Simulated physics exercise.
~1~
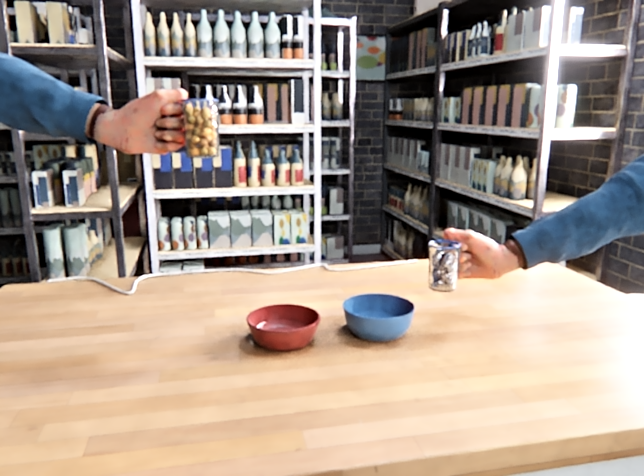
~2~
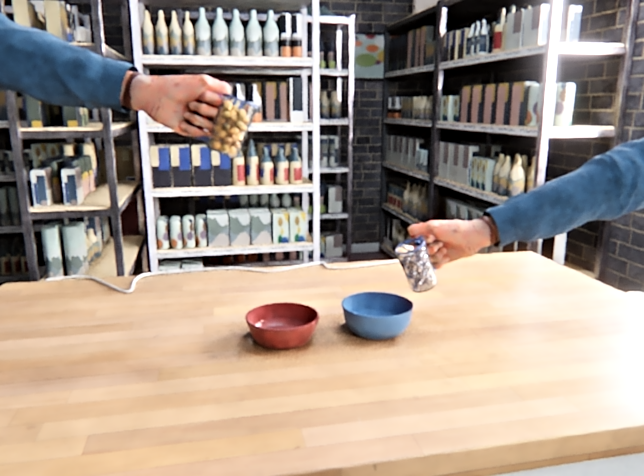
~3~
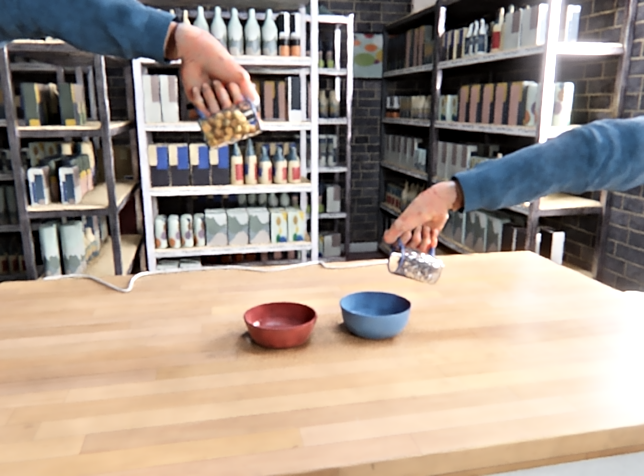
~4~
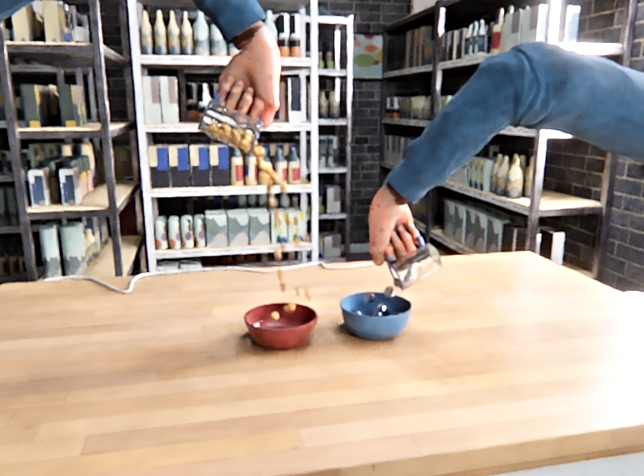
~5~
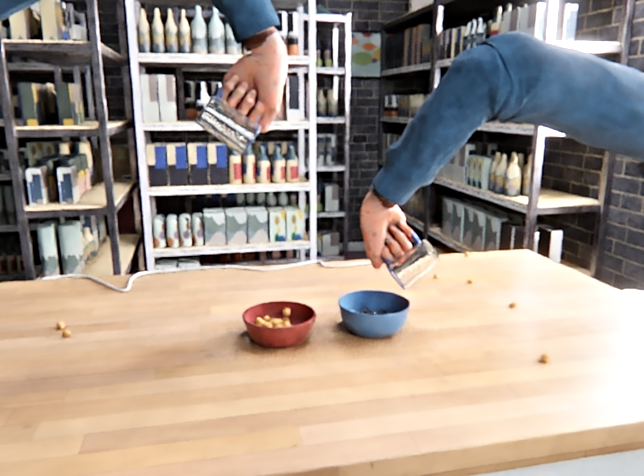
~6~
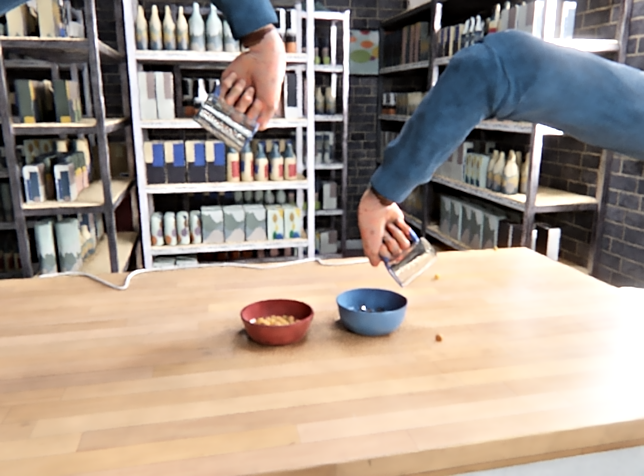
Two hands tip cups over bowls, and the left one's contents partly scatter outside.
